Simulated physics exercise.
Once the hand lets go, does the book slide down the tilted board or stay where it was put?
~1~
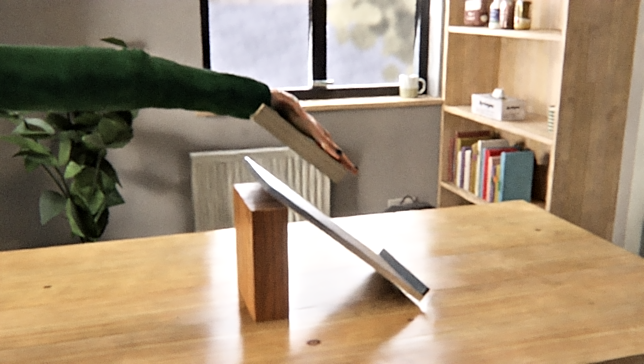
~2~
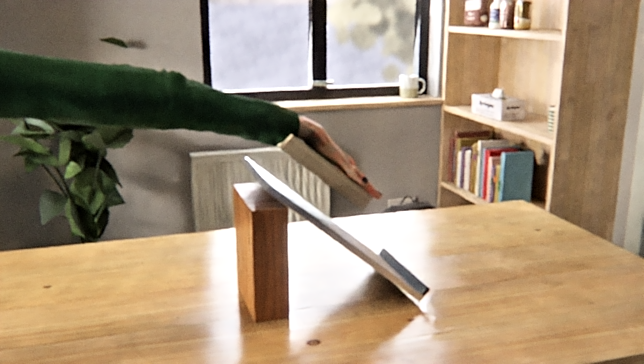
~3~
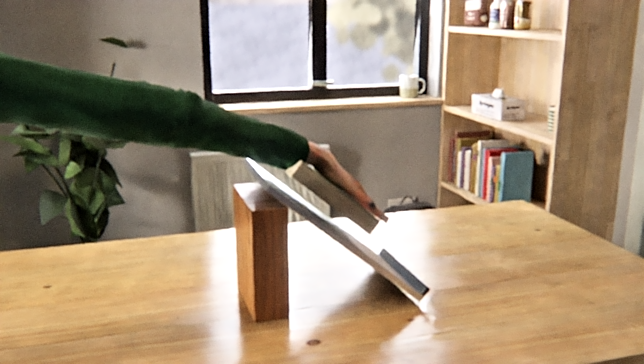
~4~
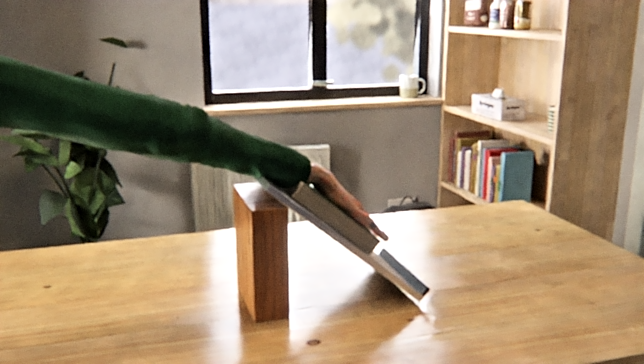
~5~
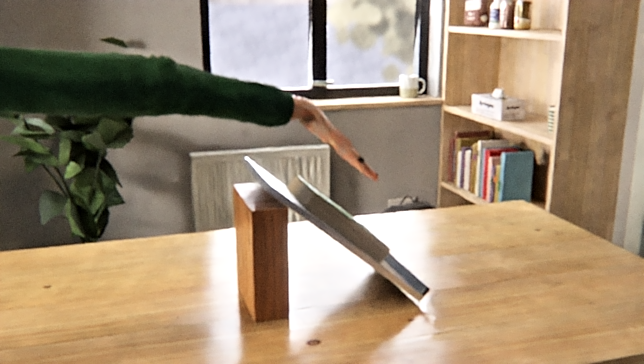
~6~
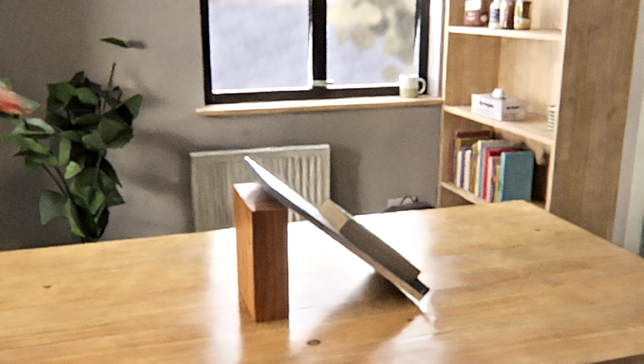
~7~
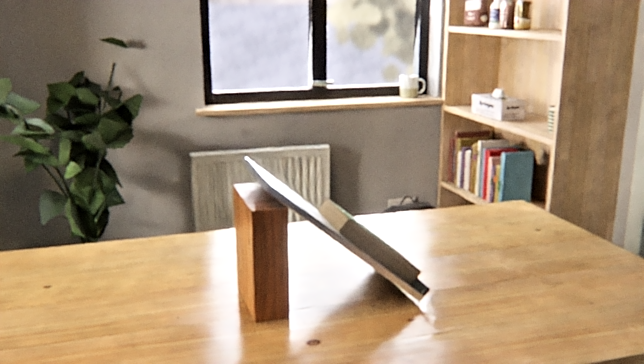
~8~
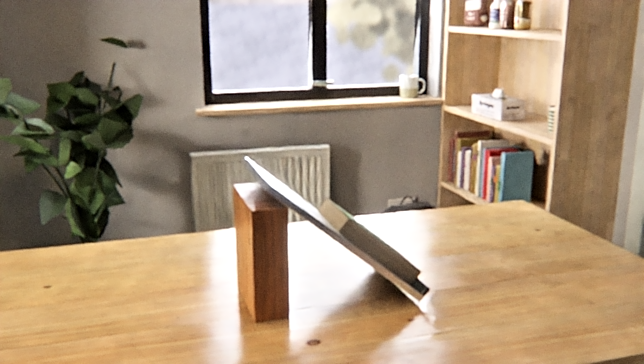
It slides down the board and comes to rest near the lower end.
A hand sets a book on a tilted board and lets go; it slides down and stops.
